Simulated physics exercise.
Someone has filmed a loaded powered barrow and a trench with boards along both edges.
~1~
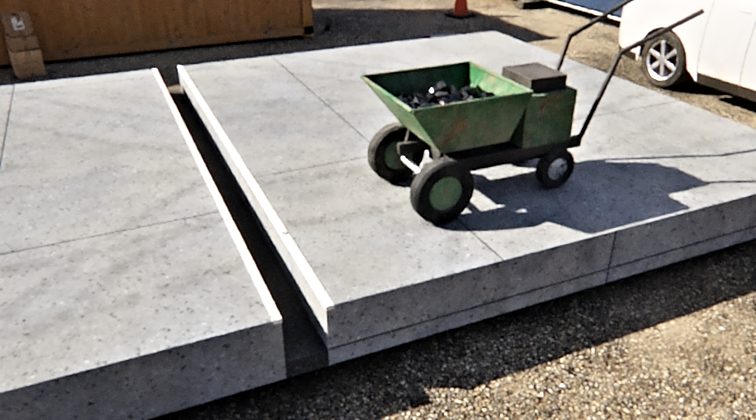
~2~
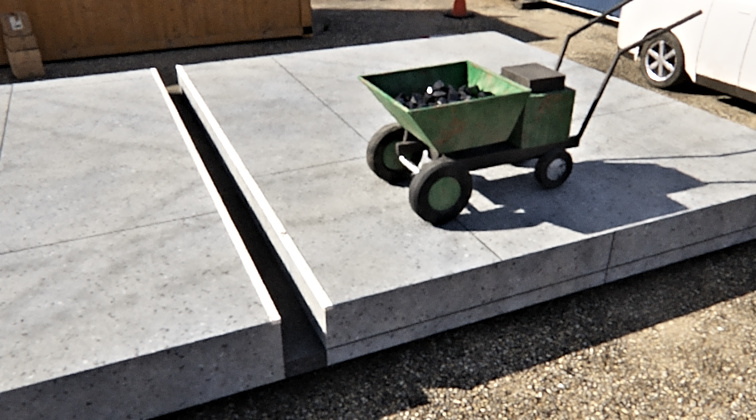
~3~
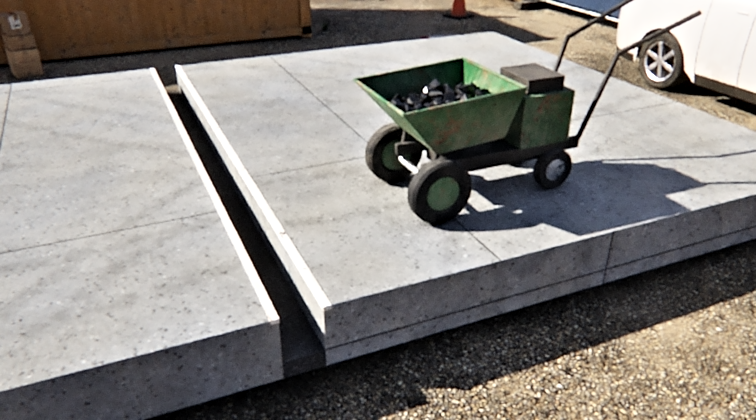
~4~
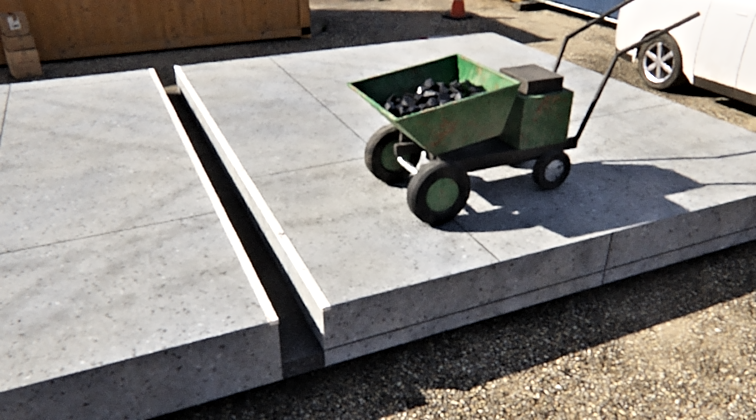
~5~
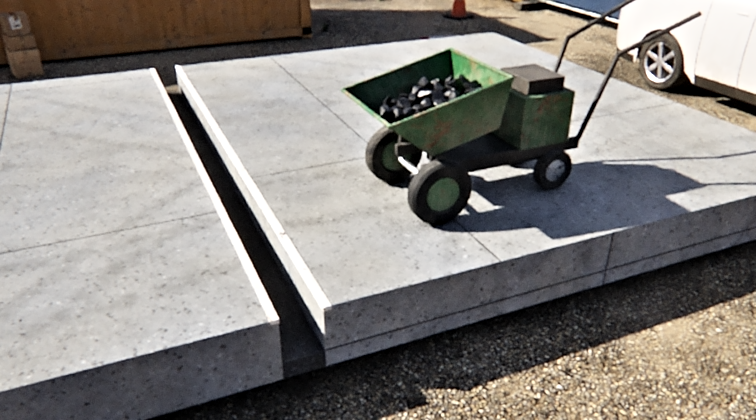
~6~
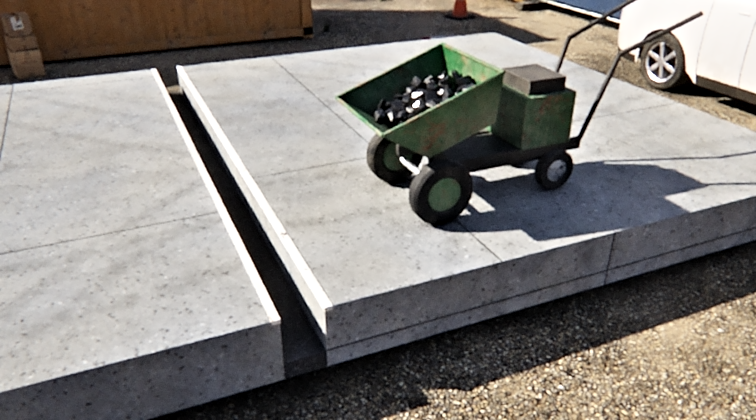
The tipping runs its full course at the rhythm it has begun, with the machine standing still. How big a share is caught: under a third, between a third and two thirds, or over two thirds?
Between the edges lies under a third of the load.
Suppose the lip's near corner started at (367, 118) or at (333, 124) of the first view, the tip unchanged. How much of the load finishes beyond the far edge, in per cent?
Roughly 0 per cent, and 20 per cent.
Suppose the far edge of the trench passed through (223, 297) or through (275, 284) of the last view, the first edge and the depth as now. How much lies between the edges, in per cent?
First some 10, then 10 per cent.
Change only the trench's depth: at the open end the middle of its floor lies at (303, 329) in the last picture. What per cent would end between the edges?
Close to 10 per cent.
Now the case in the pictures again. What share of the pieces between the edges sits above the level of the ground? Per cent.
Close to 0 per cent.
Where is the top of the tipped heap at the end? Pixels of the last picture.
Around (309, 201).
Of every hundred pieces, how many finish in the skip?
Near 45 %.
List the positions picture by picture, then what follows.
In the first frame, lip of the skip near (412, 111), level; top of the load near (455, 100), lumps of coal; first edge of the trench near (311, 275); far edge near (261, 287), the trench under half as wide as the skip, and about as deep as wide.
In the second frame, lip of the skip near (409, 113), level; top of the load near (453, 100).
In the third frame, lip of the skip near (404, 115), tipped barely; top of the load near (460, 98).
In the fourth frame, lip of the skip near (397, 121), tipped a little; top of the load near (455, 96).
In the fifth frame, lip of the skip near (390, 127), tipped a little; top of the load near (449, 94).
In the sixth frame, lip of the skip near (383, 136), tipped clearly; top of the load near (449, 91); first edge of the trench near (310, 276); far edge near (260, 288).
Shortly afterwards, skip tipped steeply; the whole lot in the skip.
Next, skip tipped right over; the bulk in the skip; near a quarter short of the trench; only a few in or heaped over the trench.
Some moments later, skip tipped right over; near half in the skip; near half short of the trench; a little in or heaped over the trench.
In the end, skip tipped right over; near half in the skip; near a third short of the trench; a little in or heaped over the trench; none at all beyond it.
